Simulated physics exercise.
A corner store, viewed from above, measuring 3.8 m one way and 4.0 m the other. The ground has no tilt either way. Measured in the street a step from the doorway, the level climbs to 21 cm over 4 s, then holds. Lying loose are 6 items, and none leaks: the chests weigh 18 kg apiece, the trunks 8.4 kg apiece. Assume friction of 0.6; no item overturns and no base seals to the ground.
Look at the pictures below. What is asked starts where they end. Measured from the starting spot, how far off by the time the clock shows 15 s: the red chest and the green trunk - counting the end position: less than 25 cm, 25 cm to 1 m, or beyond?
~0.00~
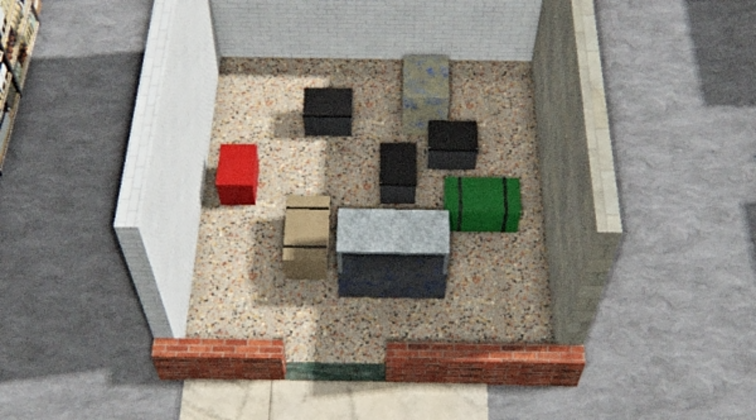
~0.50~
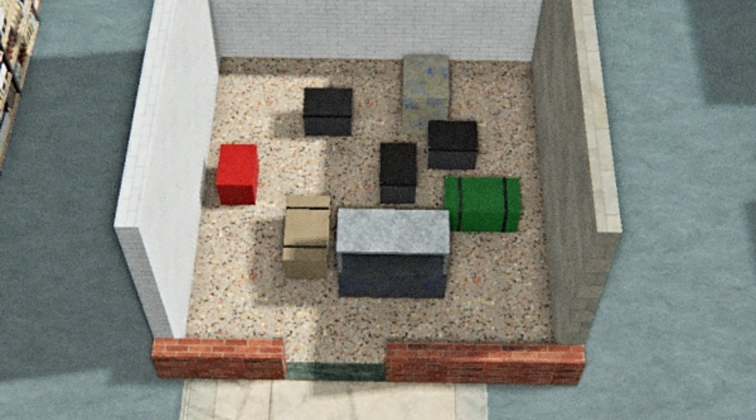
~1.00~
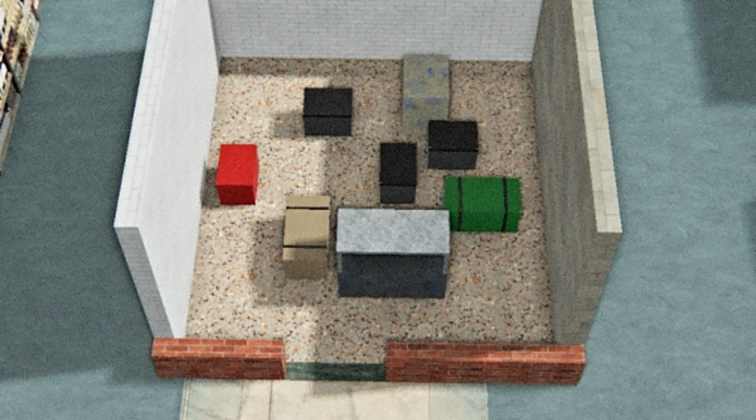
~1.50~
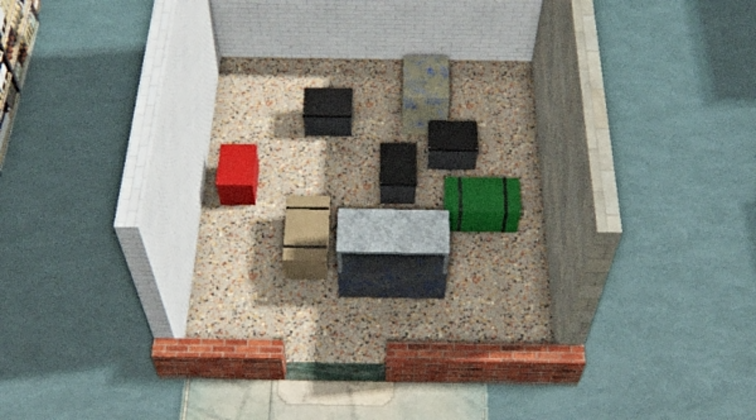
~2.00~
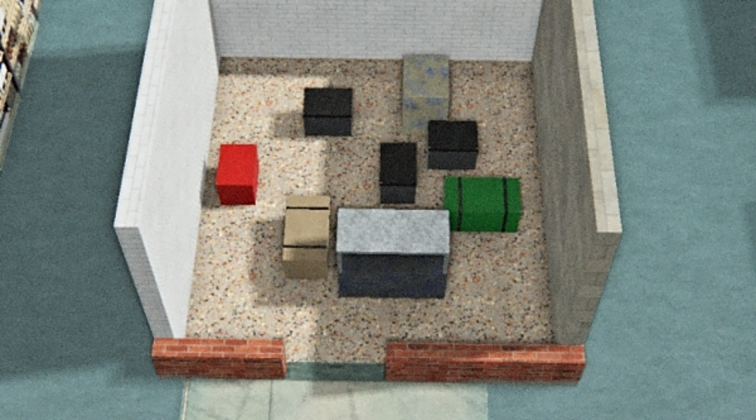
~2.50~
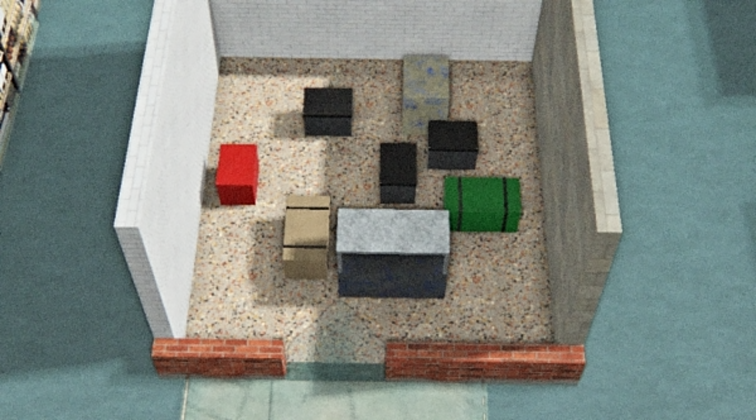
Judging by where they end up, the red chest ends well away while the green trunk drifts a modest distance.
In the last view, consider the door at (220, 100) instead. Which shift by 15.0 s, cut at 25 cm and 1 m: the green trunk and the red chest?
In that case the green trunk goes a long way, the red chest shifts a modest distance.
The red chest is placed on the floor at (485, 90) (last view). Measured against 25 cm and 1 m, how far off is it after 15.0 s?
It goes a long way.
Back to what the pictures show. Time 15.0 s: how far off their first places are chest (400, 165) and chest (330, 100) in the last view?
Respectively 80 and 100 centimetres.
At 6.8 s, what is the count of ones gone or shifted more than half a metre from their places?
I get 1.
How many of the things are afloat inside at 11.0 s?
At that point I count 3.
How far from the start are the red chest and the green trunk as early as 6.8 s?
Close to 30 and 0 centimetres by then.
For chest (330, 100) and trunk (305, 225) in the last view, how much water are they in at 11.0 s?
Around 8 cm and 10 cm.
After 3.5 s the red chest is near (237, 164), 0.0 m from its start, aground; the green trunk is near (483, 195), 0.0 m from its start, aground; 0 afloat.
After 6.8 s the red chest is near (238, 140), 0.3 m from its start, aground; the green trunk is near (482, 193), 0.0 m from its start, aground; 1 afloat.
After 11.0 s the red chest is near (229, 76), 1.3 m from its start, afloat; the green trunk is near (483, 176), 0.2 m from its start, afloat; 3 afloat.
After 15.0 s the red chest is near (237, 51), 1.6 m from its start, afloat; the green trunk is near (502, 232), 0.5 m from its start, afloat; 6 afloat.
